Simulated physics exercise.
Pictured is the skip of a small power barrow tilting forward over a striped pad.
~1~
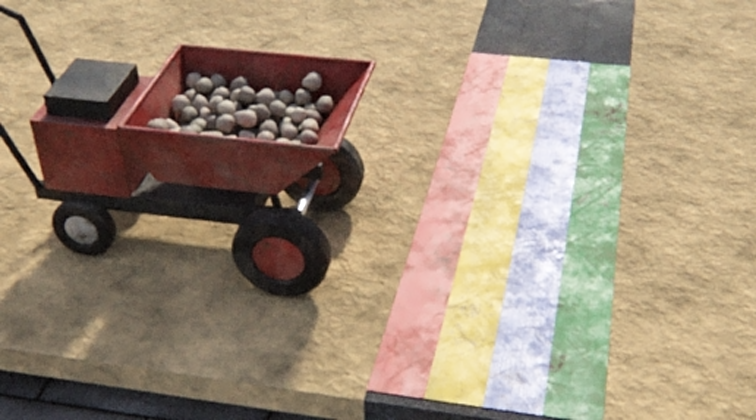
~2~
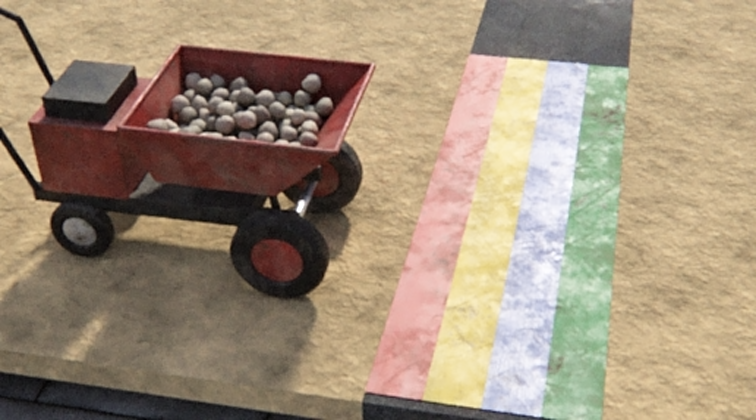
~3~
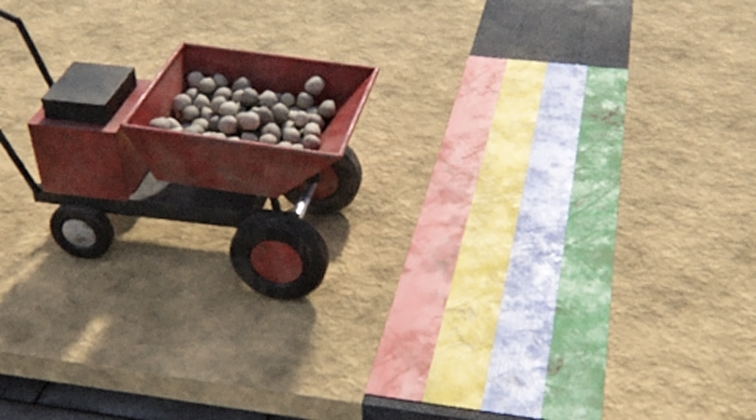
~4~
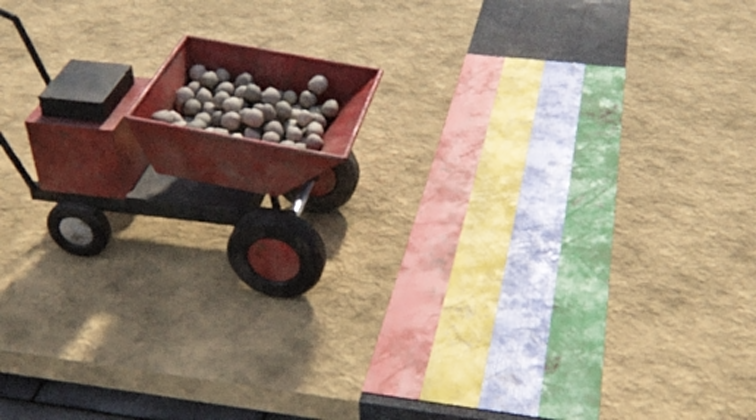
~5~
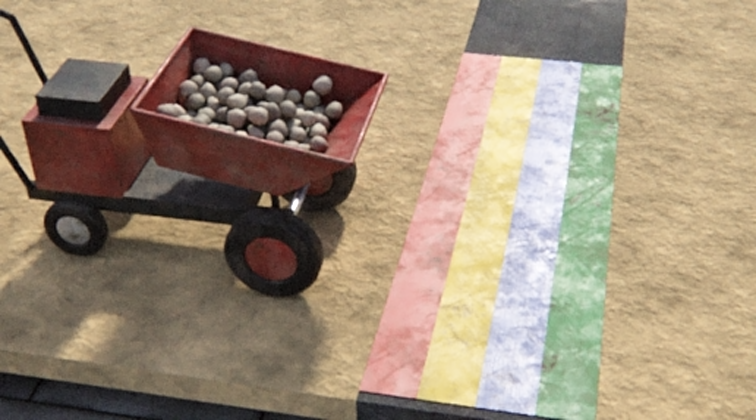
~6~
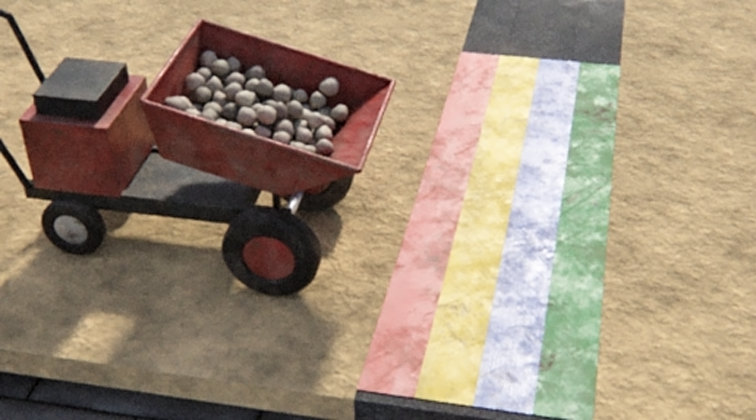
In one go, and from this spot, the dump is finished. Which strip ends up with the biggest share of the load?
The yellow strip.
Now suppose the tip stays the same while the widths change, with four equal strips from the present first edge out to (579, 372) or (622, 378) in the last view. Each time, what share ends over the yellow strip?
30 % and 40 %.
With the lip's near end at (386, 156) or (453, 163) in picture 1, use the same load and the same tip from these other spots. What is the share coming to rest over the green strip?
Roughly 20 per cent, then roughly 30 per cent.
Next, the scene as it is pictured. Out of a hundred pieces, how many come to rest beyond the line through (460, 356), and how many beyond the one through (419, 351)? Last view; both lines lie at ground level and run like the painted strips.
In order: 50 per cent, then 80 per cent.
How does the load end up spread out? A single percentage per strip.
Split by strip in per cent: Red 10; yellow 35; blue 25; green 10.
Soon after the last picture, skip tipped steeply; all in the skip.
A little later, skip tipped right over; about two thirds in the skip; a small part over the red strip; about a quarter over the yellow strip; a stray few over the blue strip.
Later still, skip tipped right over; about a quarter in the skip; a small part over the red strip; about a third over the yellow strip; about a quarter over the blue strip; a small part over the green strip; a small part off the paint.
At rest, skip tipped right over; about a quarter in the skip; a small part over the red strip; about a third over the yellow strip; about a quarter over the blue strip; a small part over the green strip; a small part off the paint.
